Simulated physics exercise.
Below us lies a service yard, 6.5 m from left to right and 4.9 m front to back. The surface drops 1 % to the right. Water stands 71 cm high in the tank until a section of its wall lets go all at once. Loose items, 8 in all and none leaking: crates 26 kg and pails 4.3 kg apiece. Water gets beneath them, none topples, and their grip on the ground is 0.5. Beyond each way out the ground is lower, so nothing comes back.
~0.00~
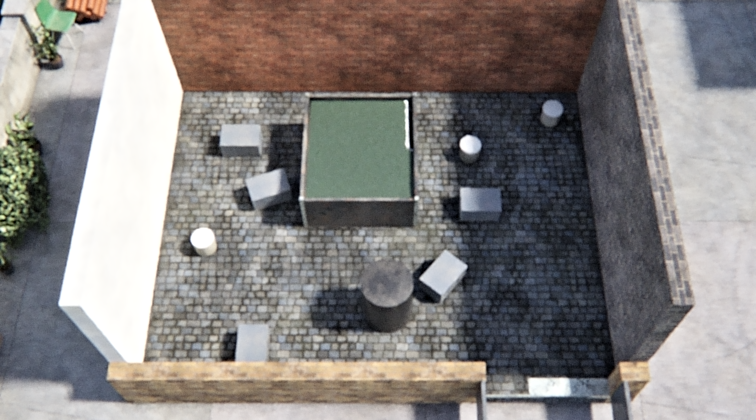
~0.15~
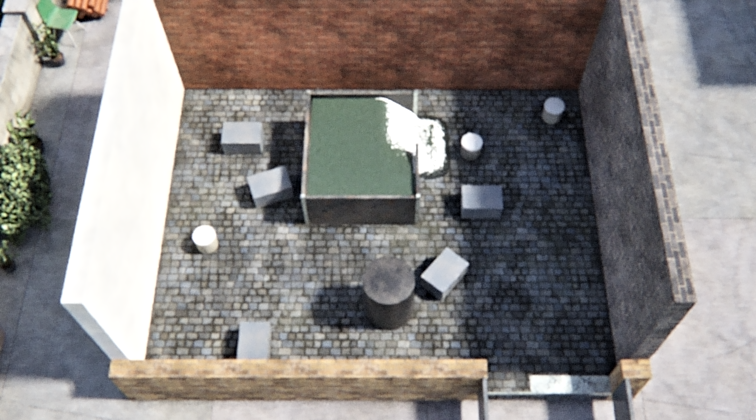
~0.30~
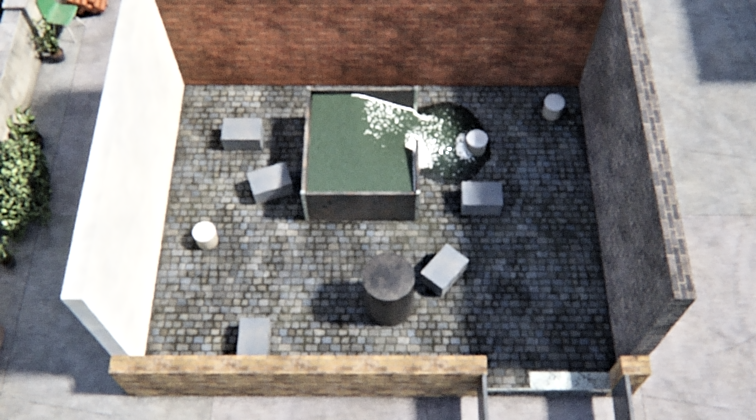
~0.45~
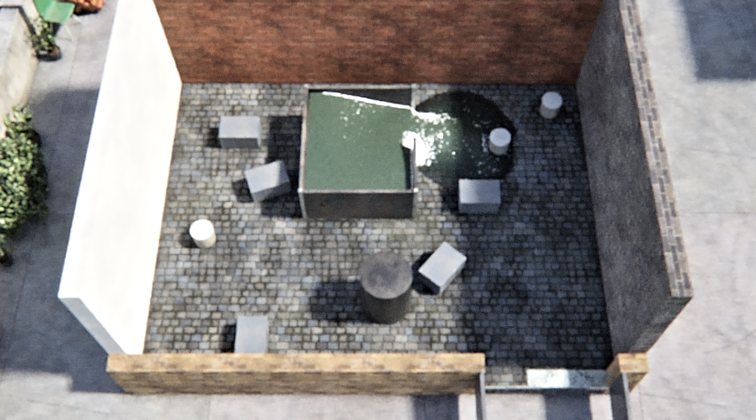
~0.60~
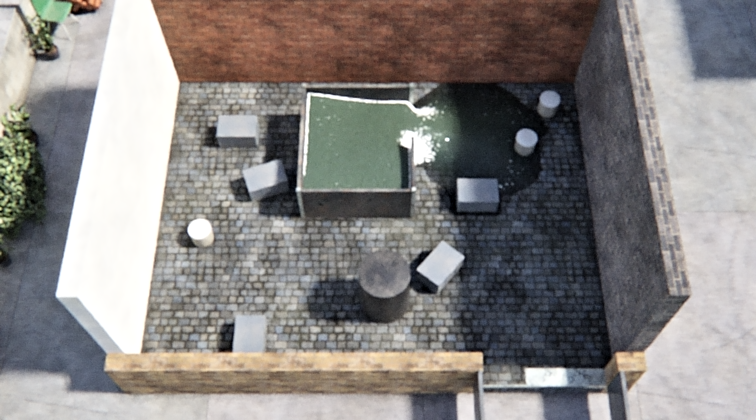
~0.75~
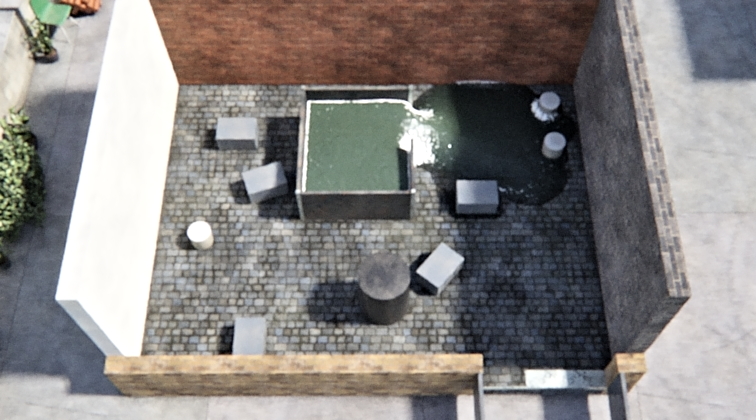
In a walled, cobbled yard, water burst from the right side of a green-topped tank and spread across the stones, pushing one white pail rightward while the grey blocks and other pails stayed put.
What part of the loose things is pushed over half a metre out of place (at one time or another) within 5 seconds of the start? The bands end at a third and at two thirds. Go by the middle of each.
That comes to less than a third.
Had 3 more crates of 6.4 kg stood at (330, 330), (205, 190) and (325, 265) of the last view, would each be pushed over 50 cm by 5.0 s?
In that order: Short of it, under, less.
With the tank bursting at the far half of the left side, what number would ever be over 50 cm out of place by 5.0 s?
Then 3.
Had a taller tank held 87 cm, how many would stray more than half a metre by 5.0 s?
Then 2.
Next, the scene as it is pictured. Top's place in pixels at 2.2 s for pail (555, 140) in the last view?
Near (584, 173).
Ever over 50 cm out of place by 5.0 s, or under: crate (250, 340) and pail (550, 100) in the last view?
In turn: Short of it, over.
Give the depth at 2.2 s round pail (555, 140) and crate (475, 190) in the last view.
About 28 and 2 cm.
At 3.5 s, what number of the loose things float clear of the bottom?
At that moment 2.
After 1.1 s 1 of 8 are over 50 cm from their spots; 2 afloat.
After 2.2 s 1 of 8 are over 50 cm from their spots; 2 afloat.
After 3.5 s 2 of 8 are over 50 cm from their spots; 2 afloat.
After 5.0 s 2 of 8 are over 50 cm from their spots, and 2 have been at some point; 0 afloat.
